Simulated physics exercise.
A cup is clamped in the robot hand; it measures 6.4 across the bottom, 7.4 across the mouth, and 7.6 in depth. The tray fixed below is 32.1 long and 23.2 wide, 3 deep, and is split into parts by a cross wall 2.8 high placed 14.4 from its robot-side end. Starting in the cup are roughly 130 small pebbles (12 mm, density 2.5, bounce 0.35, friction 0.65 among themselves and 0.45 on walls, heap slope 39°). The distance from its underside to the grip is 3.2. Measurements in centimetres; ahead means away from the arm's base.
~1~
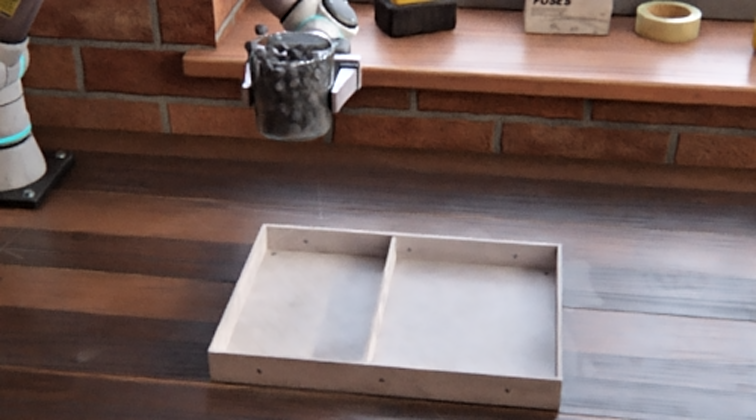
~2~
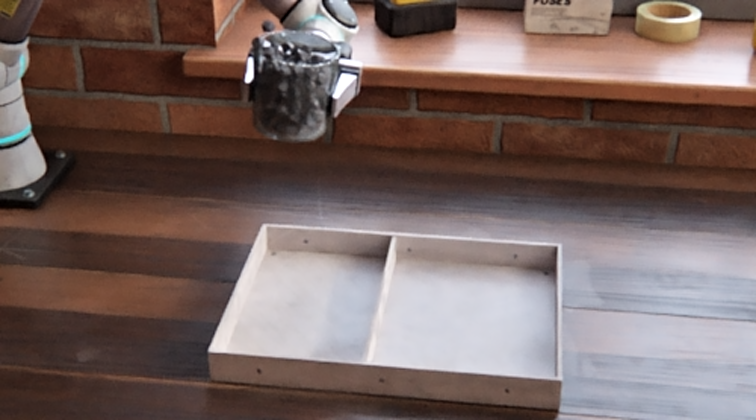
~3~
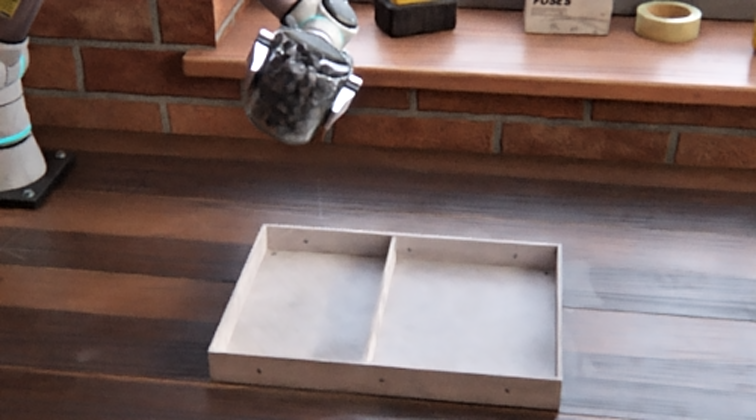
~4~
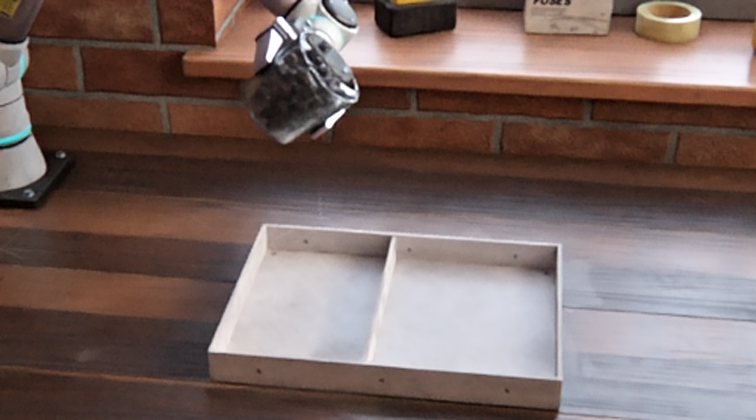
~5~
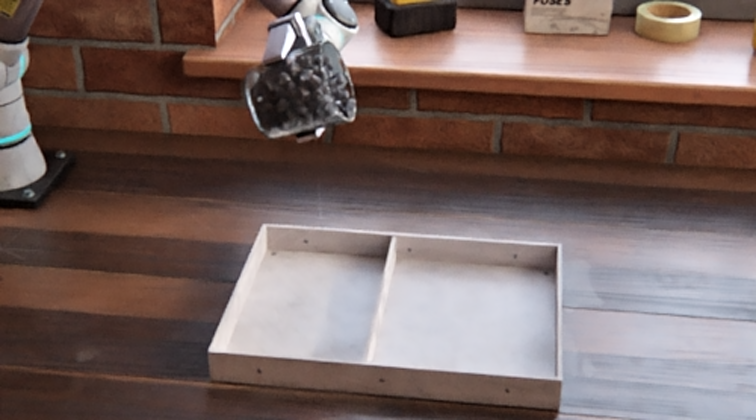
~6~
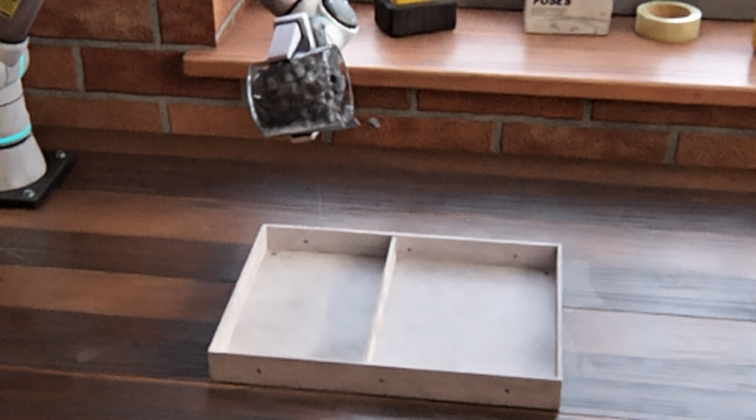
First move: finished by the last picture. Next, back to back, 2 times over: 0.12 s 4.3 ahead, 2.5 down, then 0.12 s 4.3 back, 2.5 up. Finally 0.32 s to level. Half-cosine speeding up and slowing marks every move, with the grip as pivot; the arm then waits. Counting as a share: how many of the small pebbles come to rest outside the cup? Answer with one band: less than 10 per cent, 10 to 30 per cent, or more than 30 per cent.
More than 30 per cent.
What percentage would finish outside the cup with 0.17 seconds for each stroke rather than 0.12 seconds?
It would be some 20 %.
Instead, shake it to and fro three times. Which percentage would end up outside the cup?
Approx. 45 per cent.
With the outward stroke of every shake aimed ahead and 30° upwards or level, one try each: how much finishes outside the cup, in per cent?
Roughly 95 per cent, then 75 per cent.
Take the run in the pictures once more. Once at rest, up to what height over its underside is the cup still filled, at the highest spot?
I'd say close to 7.0 cm.
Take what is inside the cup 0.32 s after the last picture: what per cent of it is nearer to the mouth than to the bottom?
I'd guess about 45 percent of it.
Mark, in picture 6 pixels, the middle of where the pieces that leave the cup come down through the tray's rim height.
Check roughly (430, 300) in the last picture.
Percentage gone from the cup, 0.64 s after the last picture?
Close to 40 per cent of the load is out at that point.
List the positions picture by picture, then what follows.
The first picture shows cup middle at (292, 89), level; upper third of the load around (288, 67), from x 250 to 325, top at y 30; 134 in the cup.
The second picture shows cup middle at (293, 89), tilted 7° forward; upper third of the load around (289, 67), from x 260 to 330, top at y 25.
The third picture shows cup middle at (295, 89), tilted 26° forward; upper third of the load around (293, 67), from x 260 to 335, top at y 25.
The fourth picture shows cup middle at (297, 91), tilted 50° forward; upper third of the load around (301, 71), from x 260 to 340, top at y 45.
The fifth picture shows cup middle at (299, 93), tilted 69° forward; upper third of the load around (303, 75), from x 260 to 350, top at y 60.
The sixth picture shows cup middle at (299, 94), tilted 76° forward; upper third of the load around (304, 77), from x 260 to 375, top at y 60; 133 in the cup, 1 in flight or on a rim.
Then, 0.32 s after the last picture, tilted 76° forward, highest piece 25 above the table; 105 in the cup, 16 in the far-side part, 13 in flight or on a rim.
Then, 0.64 s after the last picture, tilted 38° forward, highest piece 27 above the table; 81 in the cup, 43 in the far-side part, 8 in the robot-side part, 2 in flight or on a rim.
Then, 1.00 s after the last picture, level, highest piece 28 above the table; 81 in the cup, 45 in the far-side part, 8 in the robot-side part.
Then, 2.05 s after the last picture, level, highest piece 28 above the table; 81 in the cup, 45 in the far-side part, 8 in the robot-side part.
Final count, 81 in the cup, 45 in the far-side part, 8 in the robot-side part. That is 40 % outside the cup.
